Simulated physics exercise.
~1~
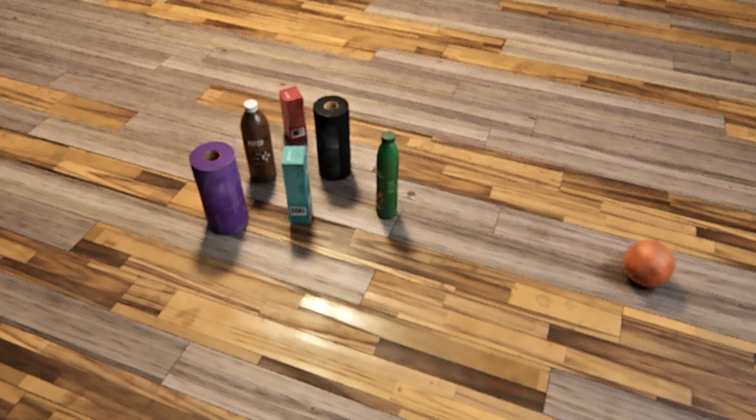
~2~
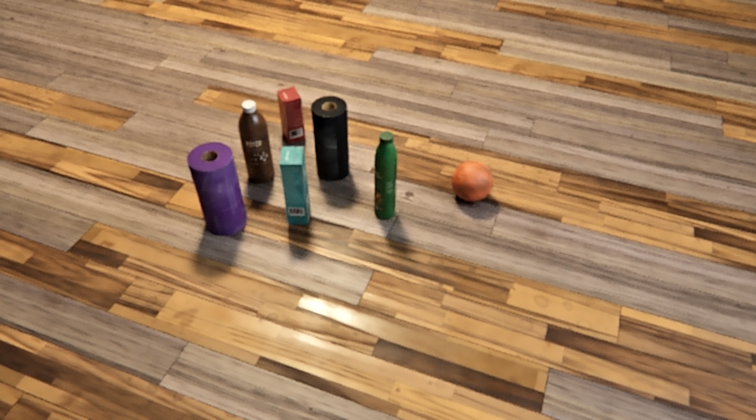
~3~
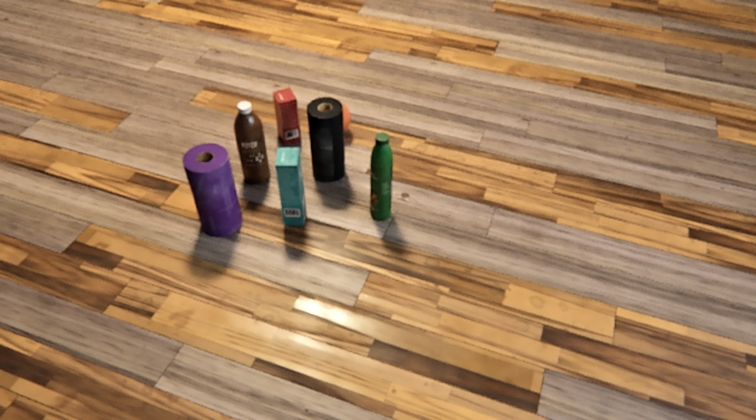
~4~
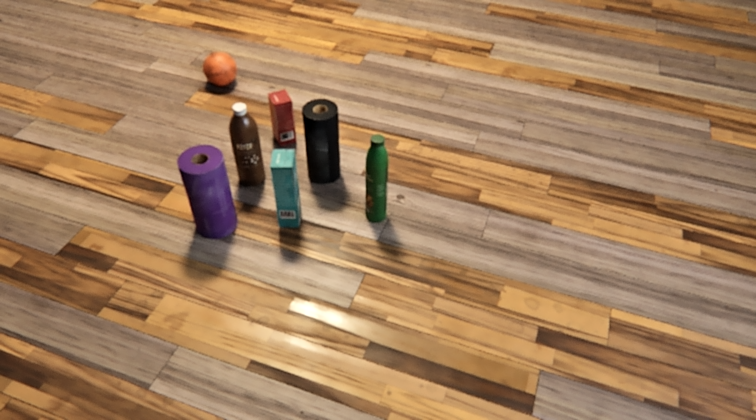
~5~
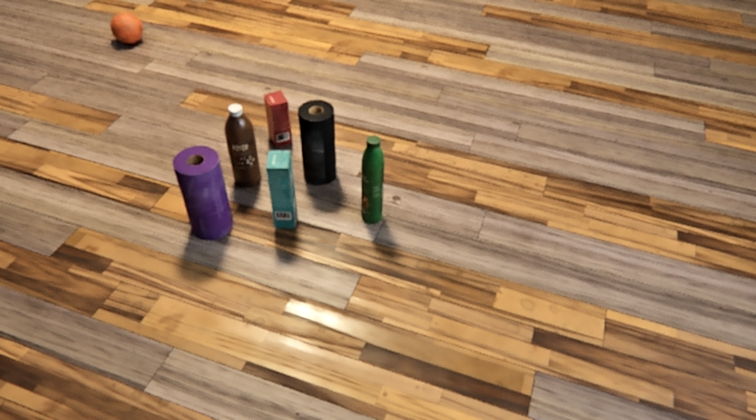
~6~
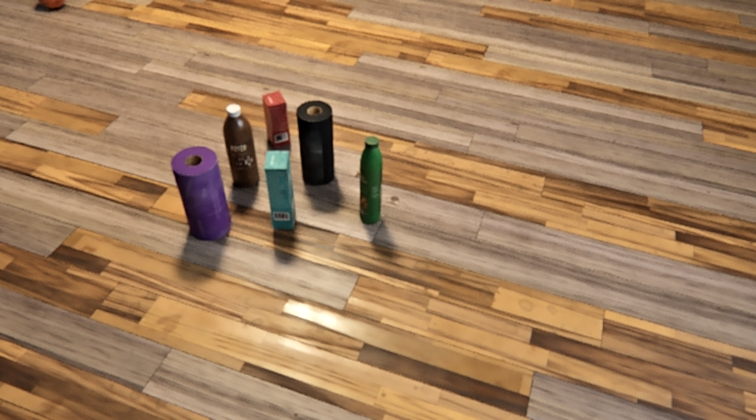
Orange ball rolling leftward across a wooden floor, passing behind six standing bottles, rolls and cartons, leaving them all upright.
